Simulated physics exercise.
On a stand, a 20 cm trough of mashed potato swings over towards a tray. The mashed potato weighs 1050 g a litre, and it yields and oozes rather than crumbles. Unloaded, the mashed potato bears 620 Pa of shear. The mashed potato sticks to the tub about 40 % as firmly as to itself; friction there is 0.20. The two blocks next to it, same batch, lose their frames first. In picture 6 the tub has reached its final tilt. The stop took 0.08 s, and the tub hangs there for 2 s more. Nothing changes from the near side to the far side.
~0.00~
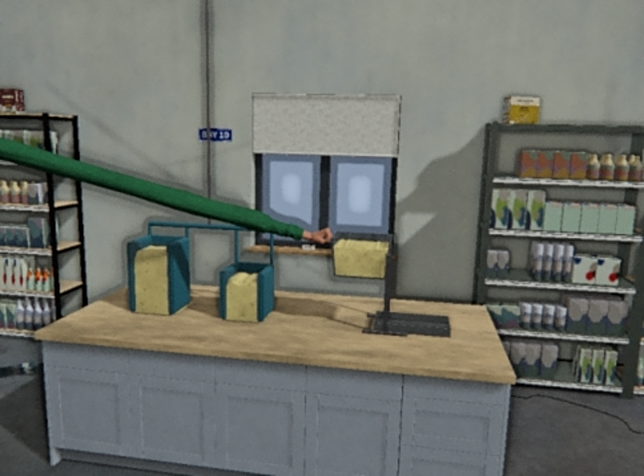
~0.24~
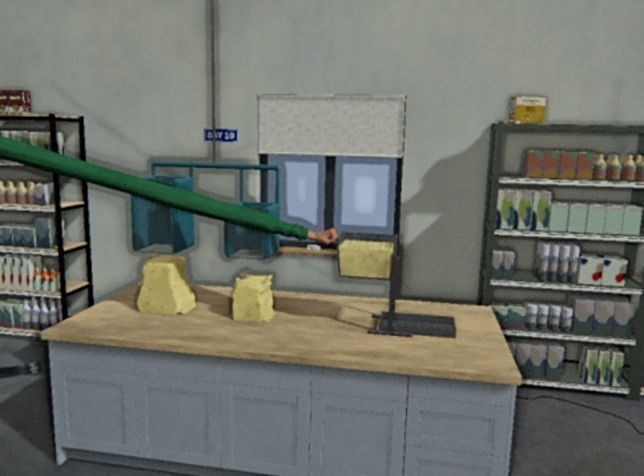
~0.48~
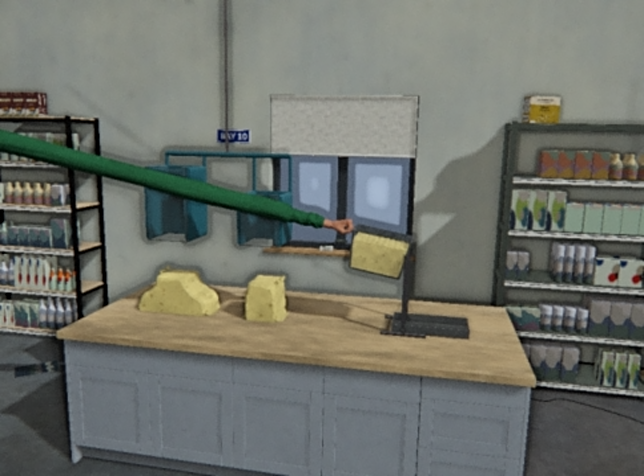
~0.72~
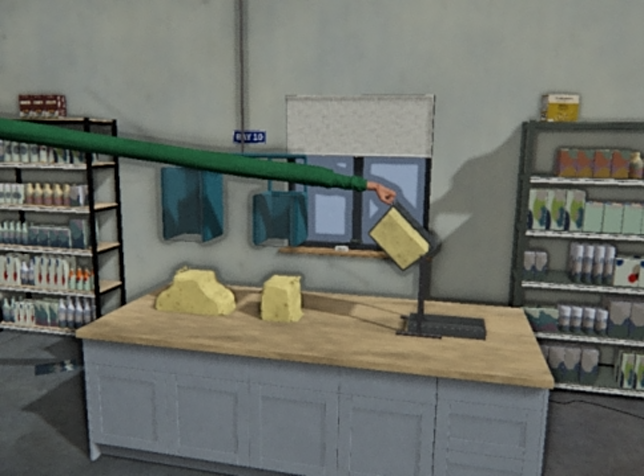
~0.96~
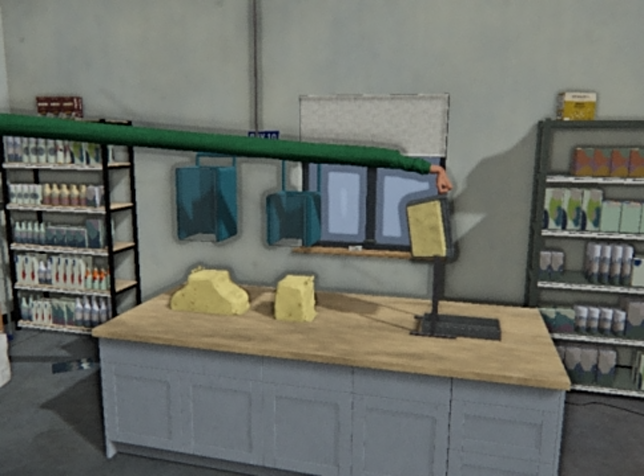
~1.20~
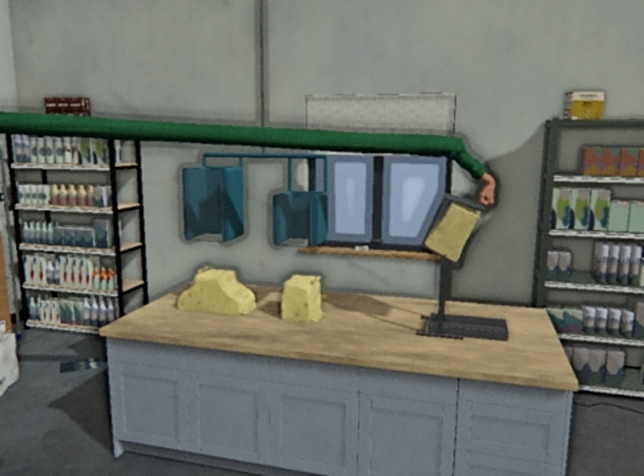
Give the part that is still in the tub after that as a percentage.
Expect roughly 0 %.
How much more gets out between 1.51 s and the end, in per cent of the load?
Some 0 per cent.
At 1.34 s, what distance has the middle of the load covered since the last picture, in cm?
Some 12 cm.
By 1.34 s, the tub is at 111 degrees and holds 43 %.
By 1.51 s, the tub is at 111 degrees and holds 0 %.
By 1.68 s, the tub is at 111 degrees and holds 0 %.
By 1.85 s, the tub is at 111 degrees and holds 0 %.
By 3.20 s, at the end, the tub is at 111 degrees and holds 0 %.
